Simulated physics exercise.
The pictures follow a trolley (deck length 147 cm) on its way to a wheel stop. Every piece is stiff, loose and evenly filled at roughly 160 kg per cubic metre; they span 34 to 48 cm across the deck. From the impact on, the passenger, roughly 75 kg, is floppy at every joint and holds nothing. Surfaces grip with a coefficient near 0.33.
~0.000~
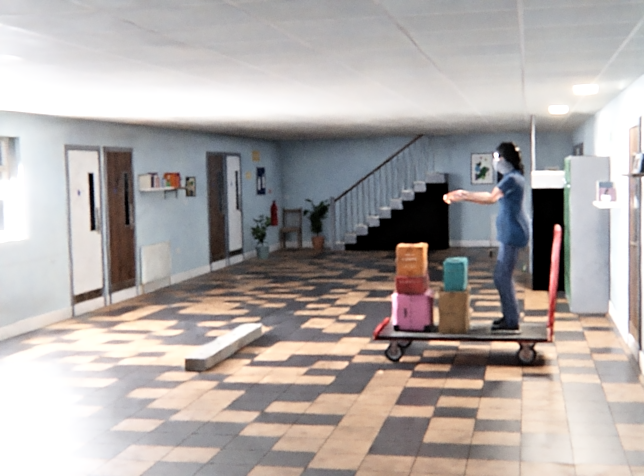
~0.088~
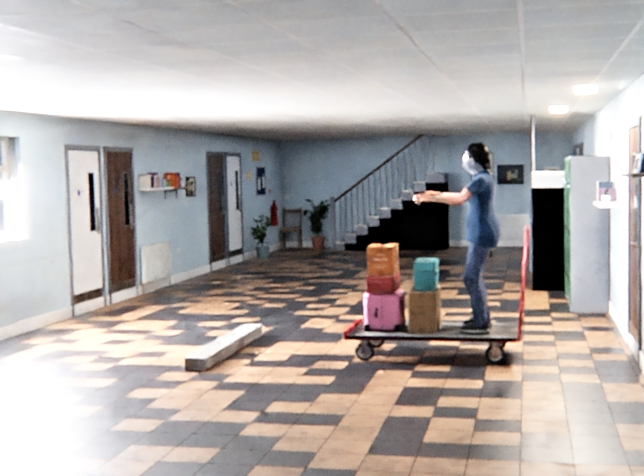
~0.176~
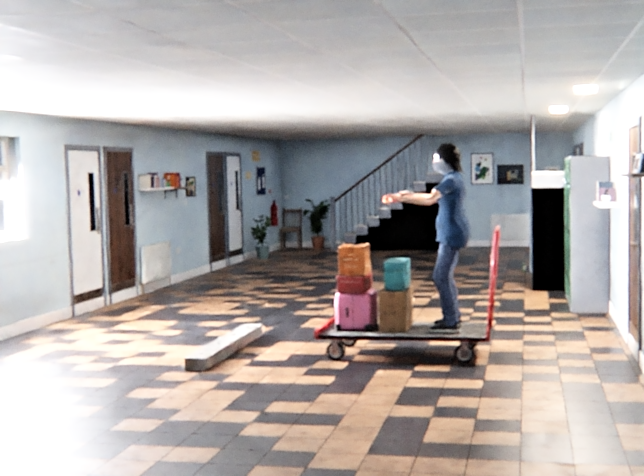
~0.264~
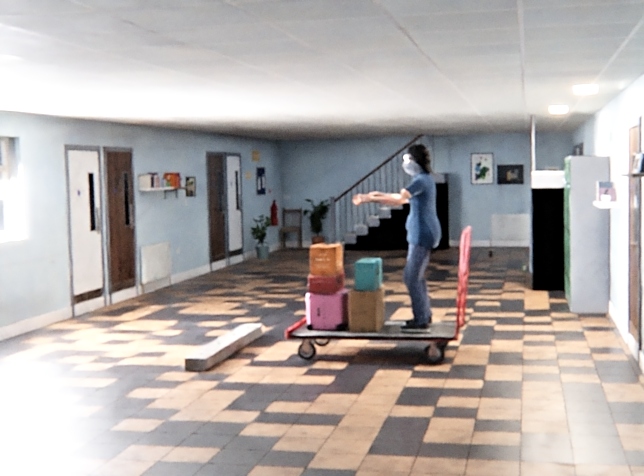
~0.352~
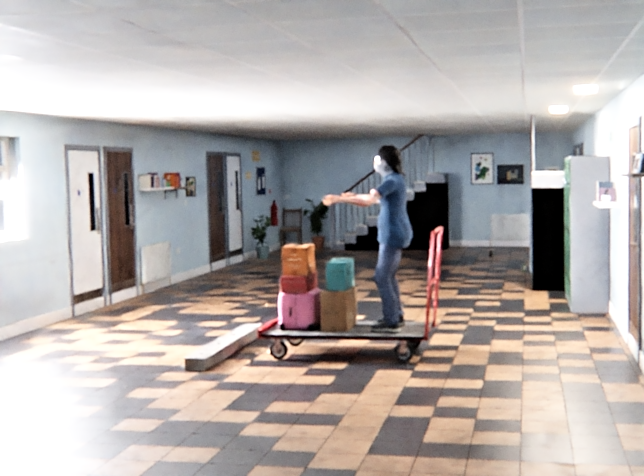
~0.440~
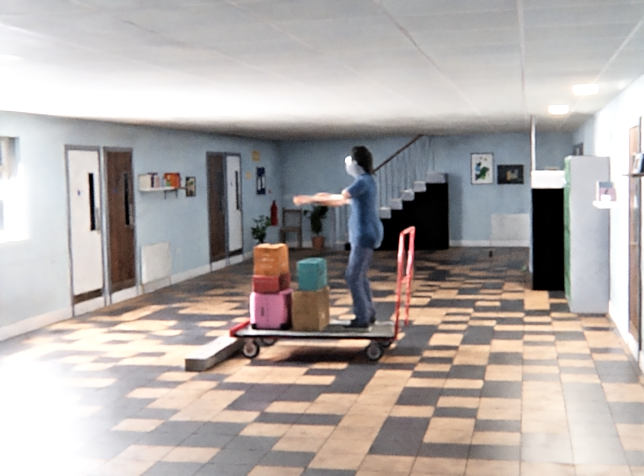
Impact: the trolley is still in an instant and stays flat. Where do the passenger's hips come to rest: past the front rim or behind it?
The passenger's hips go over the front rim.
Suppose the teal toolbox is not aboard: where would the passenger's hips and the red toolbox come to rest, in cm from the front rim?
In that case hips 80 past, red 130 past.
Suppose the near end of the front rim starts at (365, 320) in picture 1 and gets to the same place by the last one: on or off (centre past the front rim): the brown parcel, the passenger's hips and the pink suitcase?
In that case brown on, hips on, pink on.
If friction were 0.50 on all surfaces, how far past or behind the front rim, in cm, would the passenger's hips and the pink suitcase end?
Then hips 110 past, pink 20 behind.
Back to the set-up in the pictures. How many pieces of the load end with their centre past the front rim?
4 in all.
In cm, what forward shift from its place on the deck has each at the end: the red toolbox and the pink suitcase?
Red 165, pink 60.
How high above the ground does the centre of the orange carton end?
Roughly 10 cm above it.
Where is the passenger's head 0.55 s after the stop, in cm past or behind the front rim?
Some 40 cm past it.
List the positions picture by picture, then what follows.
The first picture shows hips (513, 233), brown parcel (454, 309), rim corner (375, 336); 147 cm still to roll.
The second picture shows hips (483, 233), brown parcel (425, 309), rim corner (345, 336); 120 cm still to roll.
The third picture shows hips (453, 234), brown parcel (396, 309), rim corner (316, 335); 93 cm still to roll.
The fourth picture shows hips (424, 234), brown parcel (367, 308), rim corner (287, 335); 67 cm still to roll.
The fifth picture shows hips (395, 234), brown parcel (339, 308), rim corner (259, 334); 40 cm still to roll.
The sixth picture shows hips (366, 234), brown parcel (311, 308), rim corner (231, 334); 14 cm still to roll. Speed about 3.0 m/s.
After 0.49 s the deck stops.
After 1.04 s the passenger's hips are 20 cm behind the rim, near (246, 270) in the last picture's view.
After 1.49 s the passenger's hips are 45 cm past the rim, near (183, 298) in the last picture's view.
When all is still (3.1 s), past the rim, red toolbox, orange carton, pink suitcase, teal toolbox and the passenger's hips; behind it, brown parcel.
